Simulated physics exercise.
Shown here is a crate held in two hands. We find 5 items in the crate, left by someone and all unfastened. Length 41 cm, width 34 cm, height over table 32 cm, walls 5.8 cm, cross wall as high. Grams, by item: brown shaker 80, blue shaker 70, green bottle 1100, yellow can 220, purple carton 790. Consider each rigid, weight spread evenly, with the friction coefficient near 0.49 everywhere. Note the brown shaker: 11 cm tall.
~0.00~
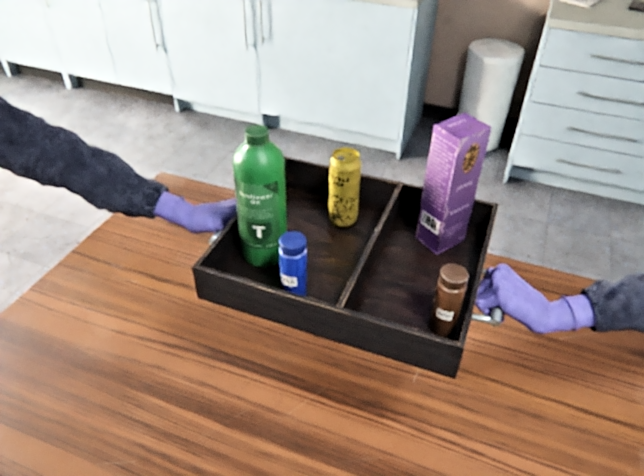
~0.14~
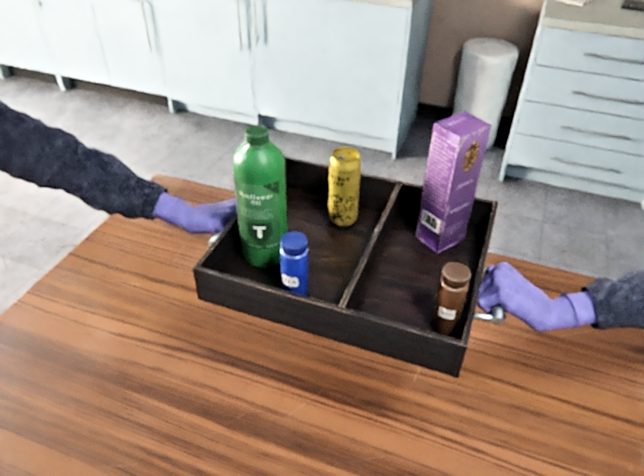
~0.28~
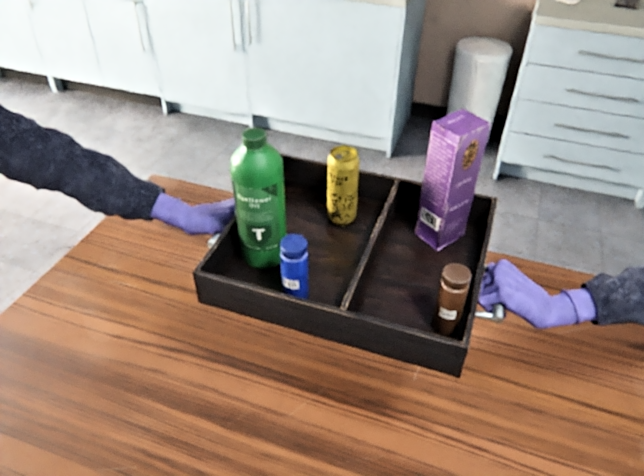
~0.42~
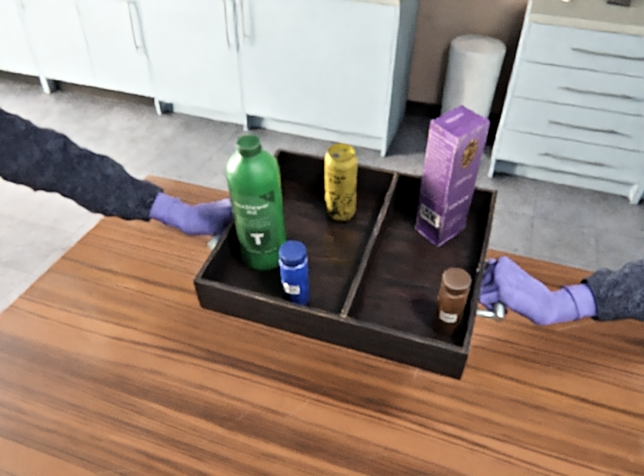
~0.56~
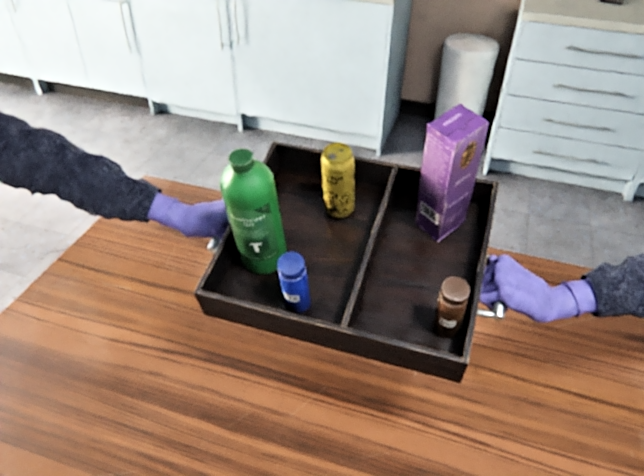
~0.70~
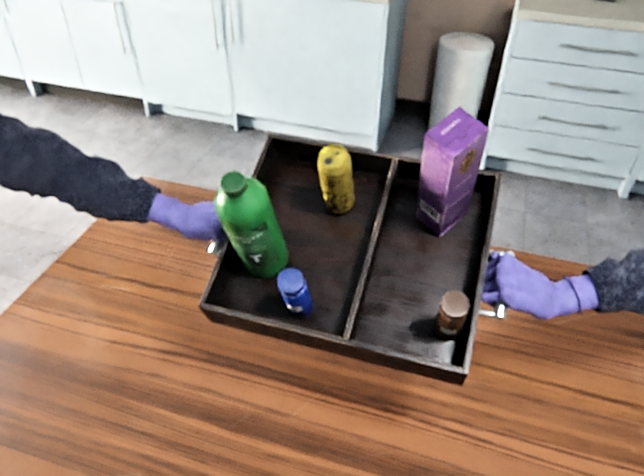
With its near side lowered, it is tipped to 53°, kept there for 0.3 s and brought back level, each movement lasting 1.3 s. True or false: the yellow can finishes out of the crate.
False.
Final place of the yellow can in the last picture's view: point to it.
In the end it sits at around (321, 256).
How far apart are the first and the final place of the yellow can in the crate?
I'd say about 15 cm between start and finish.
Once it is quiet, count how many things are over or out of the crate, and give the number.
Total count: 4.
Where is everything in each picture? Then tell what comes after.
The first frame shows crate level; yellow can (344, 190); brown shaker (448, 301).
The second frame shows crate level; green bottle (261, 197); purple carton (451, 185).
The third frame shows crate at 2°, near side down; brown shaker (451, 300); blue shaker (295, 270).
The fourth frame shows crate at 6°, near side down; green bottle (257, 203); purple carton (449, 180).
The fifth frame shows crate at 13°, near side down; brown shaker (451, 309); blue shaker (295, 284).
The sixth frame shows crate at 23°, near side down; yellow can (337, 182); green bottle (251, 224).
After 1.10 s, crate at 47°, near side down; green bottle now out of the crate; yellow can on its side near (318, 277); purple carton tipped 63° from how it sat.
After 1.50 s, crate at 53°, near side down; purple carton now out of the crate; yellow can on its side near (322, 281); brown shaker tipped 40° from how it sat.
After 2.50 s, crate at 16°, near side down; yellow can on its side near (321, 266); brown shaker tipped 40° from how it sat; blue shaker tipped 3° from how it sat.
At rest (4.6 s), out of the crate, green bottle and purple carton; tipped over in the crate, brown shaker and yellow can; the last one in place, give or take 5 cm. In the last view, yellow can near (321, 256).
